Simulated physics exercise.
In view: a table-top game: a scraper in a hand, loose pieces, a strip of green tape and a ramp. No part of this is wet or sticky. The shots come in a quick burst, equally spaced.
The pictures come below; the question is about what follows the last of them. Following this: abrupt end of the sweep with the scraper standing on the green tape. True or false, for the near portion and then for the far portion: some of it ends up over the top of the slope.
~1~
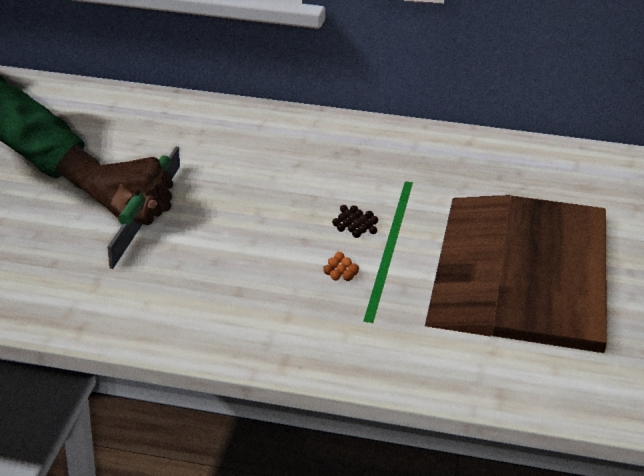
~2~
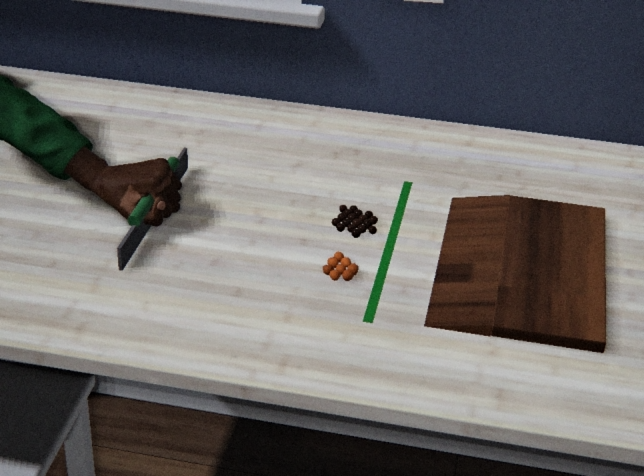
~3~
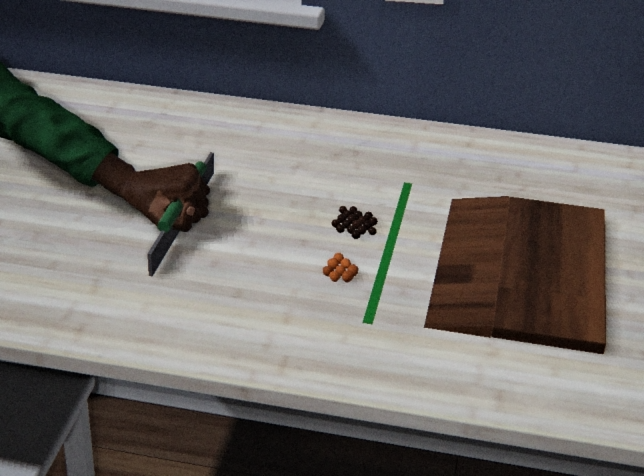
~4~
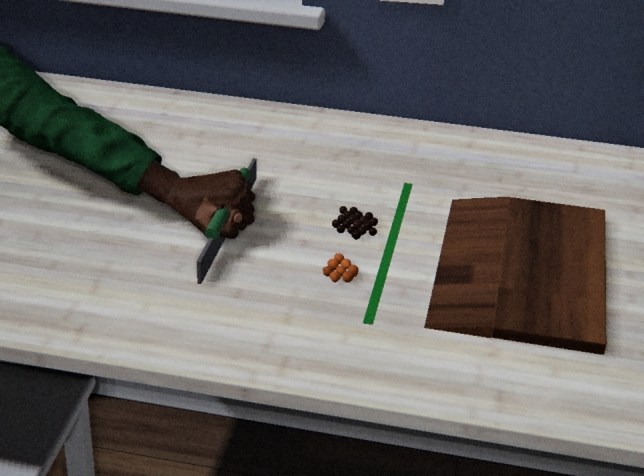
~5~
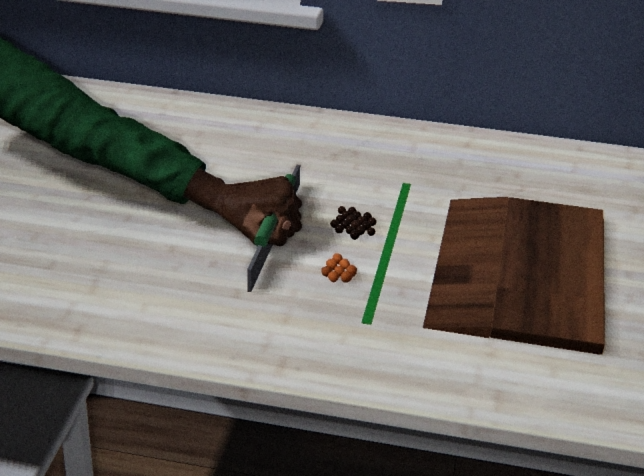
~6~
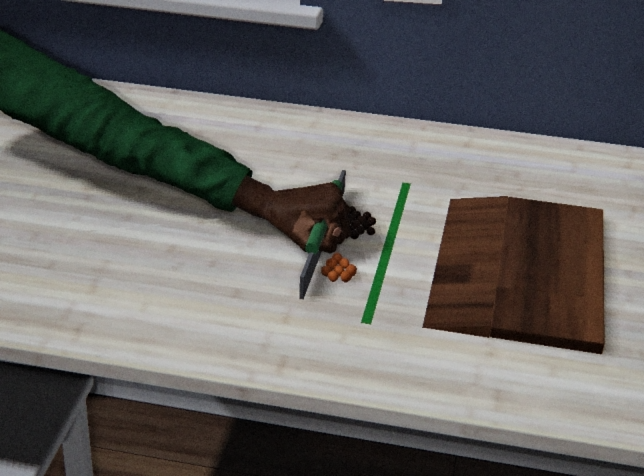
Near portion: True; far portion: True.
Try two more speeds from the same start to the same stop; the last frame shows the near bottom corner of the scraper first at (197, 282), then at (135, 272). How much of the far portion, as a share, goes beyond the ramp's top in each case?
Near 10 % and 0 %.
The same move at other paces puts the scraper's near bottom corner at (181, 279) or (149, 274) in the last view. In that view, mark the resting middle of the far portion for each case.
Lab note: Resting centre (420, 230) for the first pace, (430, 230) for the second.
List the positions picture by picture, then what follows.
Scraper near (116, 249), at rest; green tape near (407, 188); top of the ramp near (494, 316); near portion near (341, 269), a few coated peanuts; far portion near (358, 223), a few chocolate balls, in the first picture.
Scraper near (125, 250); far portion near (357, 223), in the second picture.
Scraper near (155, 256); near portion near (341, 271), in the third picture.
Scraper near (203, 264); far portion near (357, 225), in the fourth picture.
Scraper near (253, 271); near portion near (339, 271), in the fifth picture.
Scraper near (305, 279); green tape near (405, 189); top of the ramp near (492, 317); near portion near (339, 271); far portion near (356, 225), in the sixth picture.
Then, 0.06 s on from there, scraper still moving, near (377, 227); near portion the whole lot short of the ramp; far portion the whole lot short of the ramp.
Then, 0.13 s on from there, scraper stopped at the green tape; near portion near two thirds on the ramp, near a third short of the ramp; far portion the bulk on the ramp, near a quarter short of the ramp.
Then, 0.41 s on from there, scraper stopped at the green tape; near portion the whole lot past the top; far portion the whole lot past the top.
In the end, scraper stopped at the green tape; near portion the whole lot past the top; far portion the whole lot past the top.
